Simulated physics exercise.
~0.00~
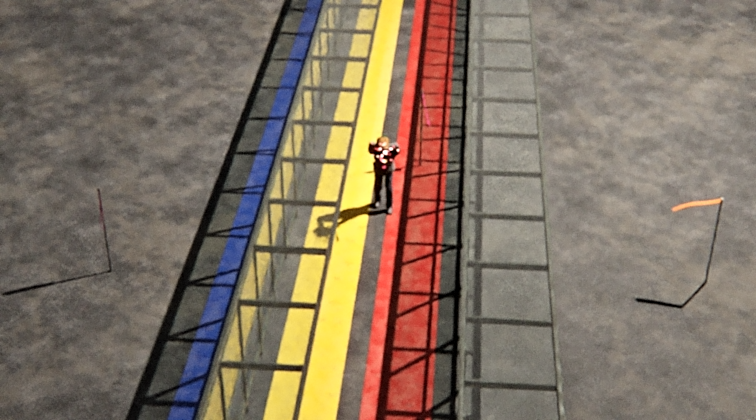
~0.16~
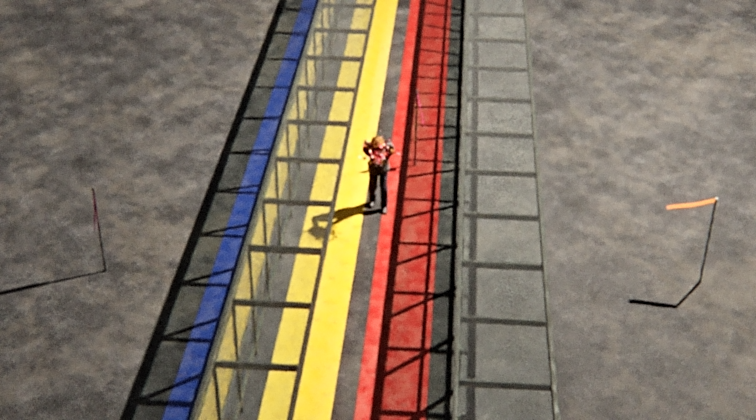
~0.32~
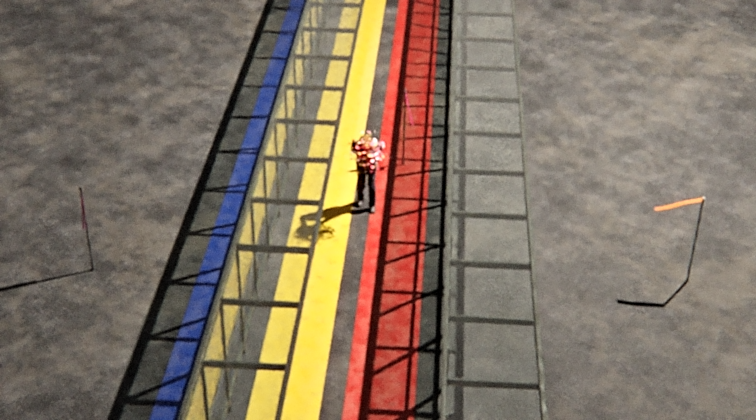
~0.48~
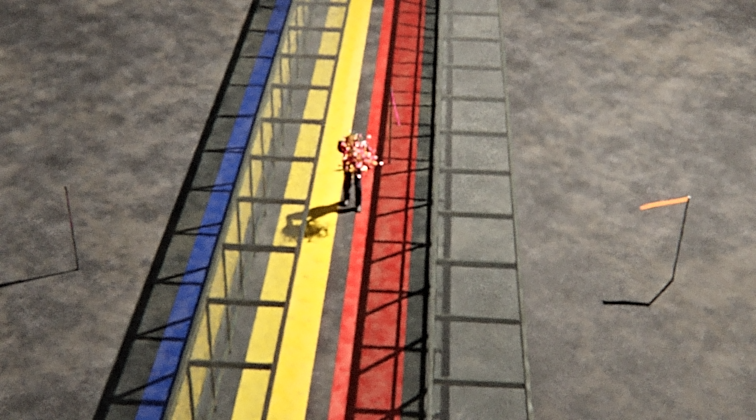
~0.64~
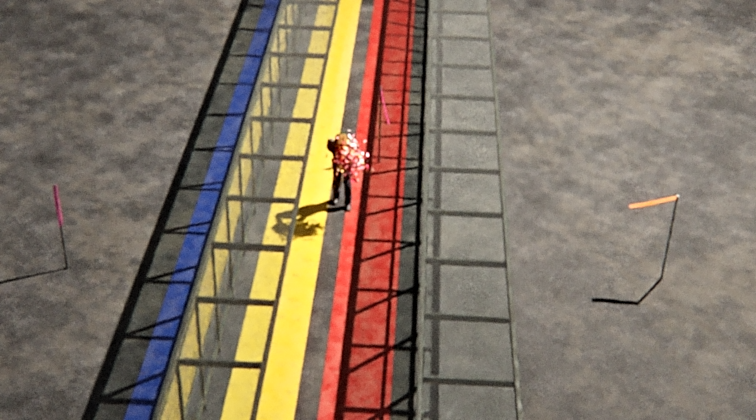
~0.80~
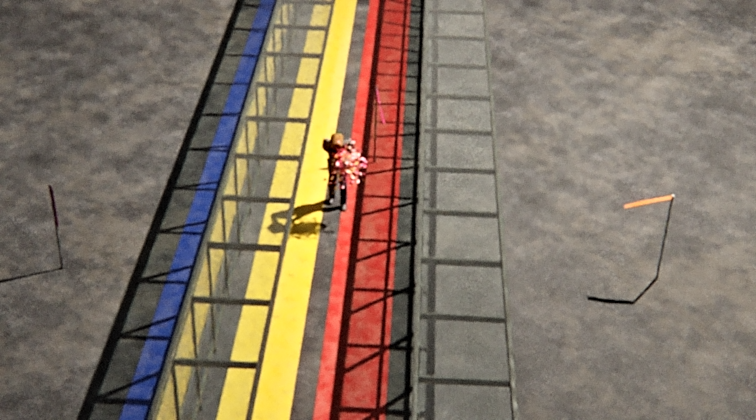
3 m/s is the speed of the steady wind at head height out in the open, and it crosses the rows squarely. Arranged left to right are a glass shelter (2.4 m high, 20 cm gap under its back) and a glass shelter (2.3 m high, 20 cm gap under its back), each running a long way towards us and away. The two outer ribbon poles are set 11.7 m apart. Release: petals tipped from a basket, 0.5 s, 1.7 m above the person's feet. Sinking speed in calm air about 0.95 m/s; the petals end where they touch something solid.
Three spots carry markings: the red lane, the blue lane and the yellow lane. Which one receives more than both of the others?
It is the yellow one.
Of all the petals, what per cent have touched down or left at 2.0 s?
Roughly 25 %.
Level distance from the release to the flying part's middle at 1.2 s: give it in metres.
It comes to roughly 0.5 m.
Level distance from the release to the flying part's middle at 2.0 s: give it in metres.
I'd put it near 0.0 metres.
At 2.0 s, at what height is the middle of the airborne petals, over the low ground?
Roughly 0.4 m up.
After 1.2 s, 0 % lies on the blue lane, 0 % on the red lane and 0 % on the yellow lane; 0 % has touched down or left; the middle of what still flies is 1.0 m above the low ground, near (349, 179).
After 2.0 s, 0 % lies on the blue lane, 1 % on the red lane and 13 % on the yellow lane; 23 % has touched down or left; the middle of what still flies is 0.4 m above the low ground, near (329, 203).
After 3.5 s, 0 % lies on the blue lane, 1 % on the red lane and 76 % on the yellow lane; 92 % has touched down or left.
After 8.0 s, 0 % lies on the blue lane, 1 % on the red lane and 82 % on the yellow lane; 99 % has touched down or left.
After 45.0 s, 0 % lies on the blue lane, 1 % on the red lane and 82 % on the yellow lane; 100 % has touched down or left.
